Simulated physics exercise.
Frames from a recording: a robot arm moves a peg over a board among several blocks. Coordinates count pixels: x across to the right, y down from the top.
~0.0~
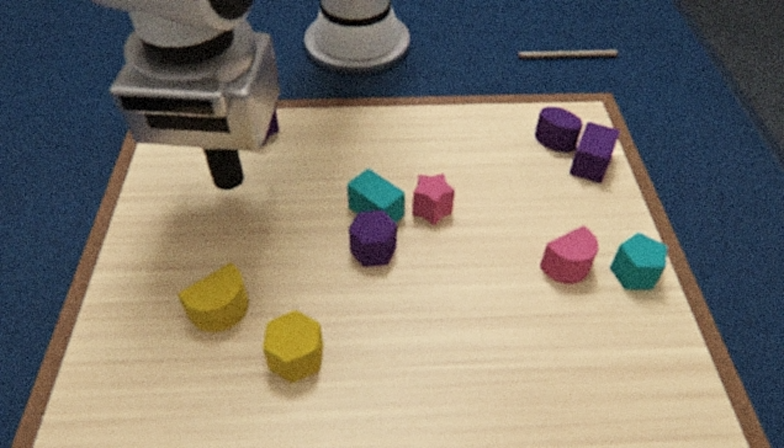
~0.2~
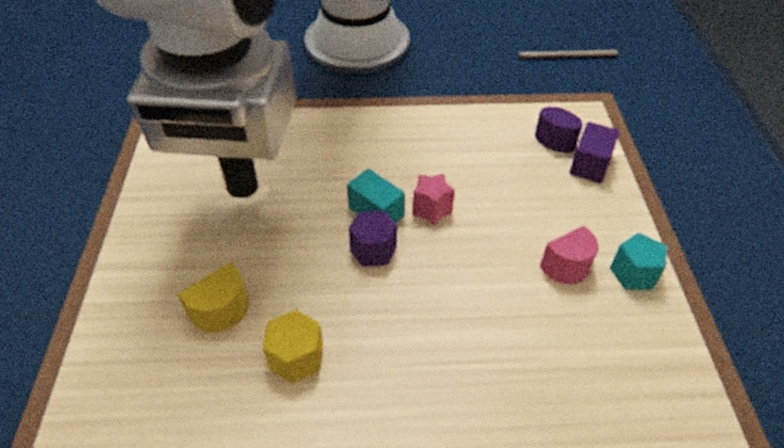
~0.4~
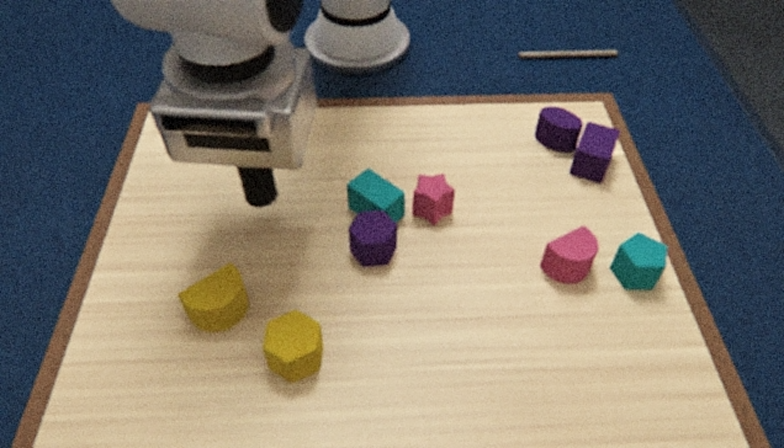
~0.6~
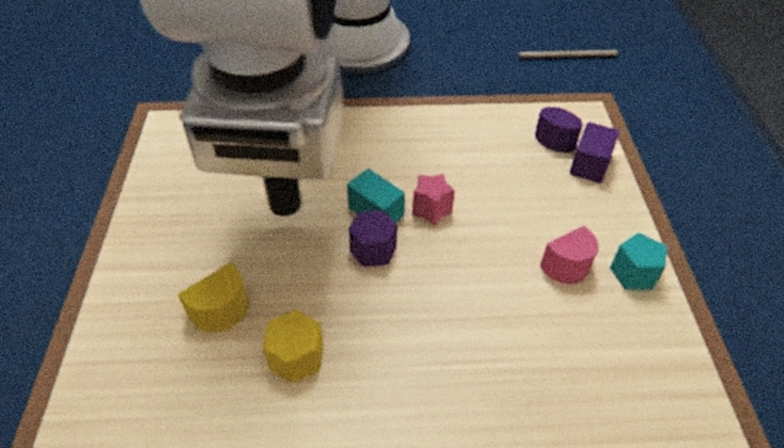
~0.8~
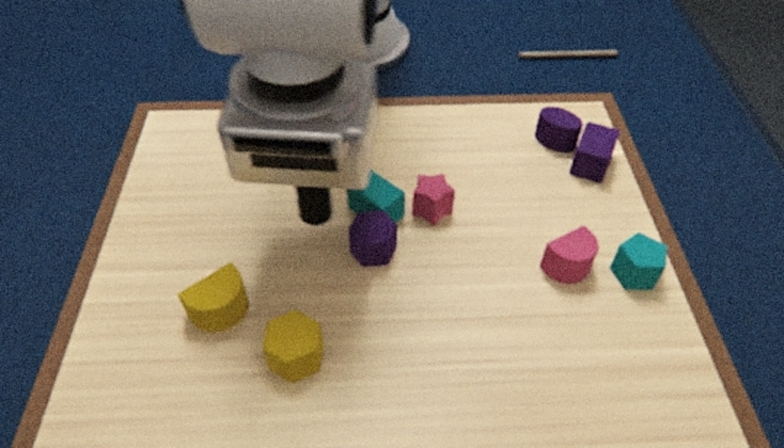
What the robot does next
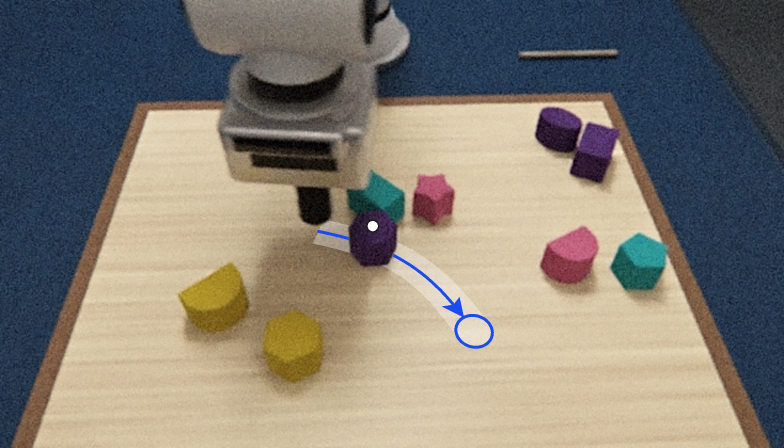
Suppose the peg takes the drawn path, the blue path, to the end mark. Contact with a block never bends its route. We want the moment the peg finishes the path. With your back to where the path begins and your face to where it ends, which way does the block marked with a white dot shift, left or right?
Left-hand side.
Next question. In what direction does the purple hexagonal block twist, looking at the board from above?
Counter-clockwise, from overhead.
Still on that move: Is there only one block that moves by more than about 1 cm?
The answer is yes.
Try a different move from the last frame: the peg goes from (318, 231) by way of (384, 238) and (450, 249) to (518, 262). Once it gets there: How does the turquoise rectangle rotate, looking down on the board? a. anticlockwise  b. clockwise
My pick is a.
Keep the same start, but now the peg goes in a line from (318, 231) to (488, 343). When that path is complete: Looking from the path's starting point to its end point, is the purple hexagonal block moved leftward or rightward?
The left-hand side.
Path on the board, from (318, 231) via (378, 248) and (431, 281), ending at (474, 331); the dot is on the purple hexagonal block.
The first path, step by step. One third of the way, peg at (378, 231); purple hexagonal block at (411, 241).
Two thirds of the way, peg at (433, 265); purple hexagonal block at (472, 273).
At the end, peg at (478, 315); purple hexagonal block at (523, 303), turned 60° anticlockwise; turquoise rectangle in place.
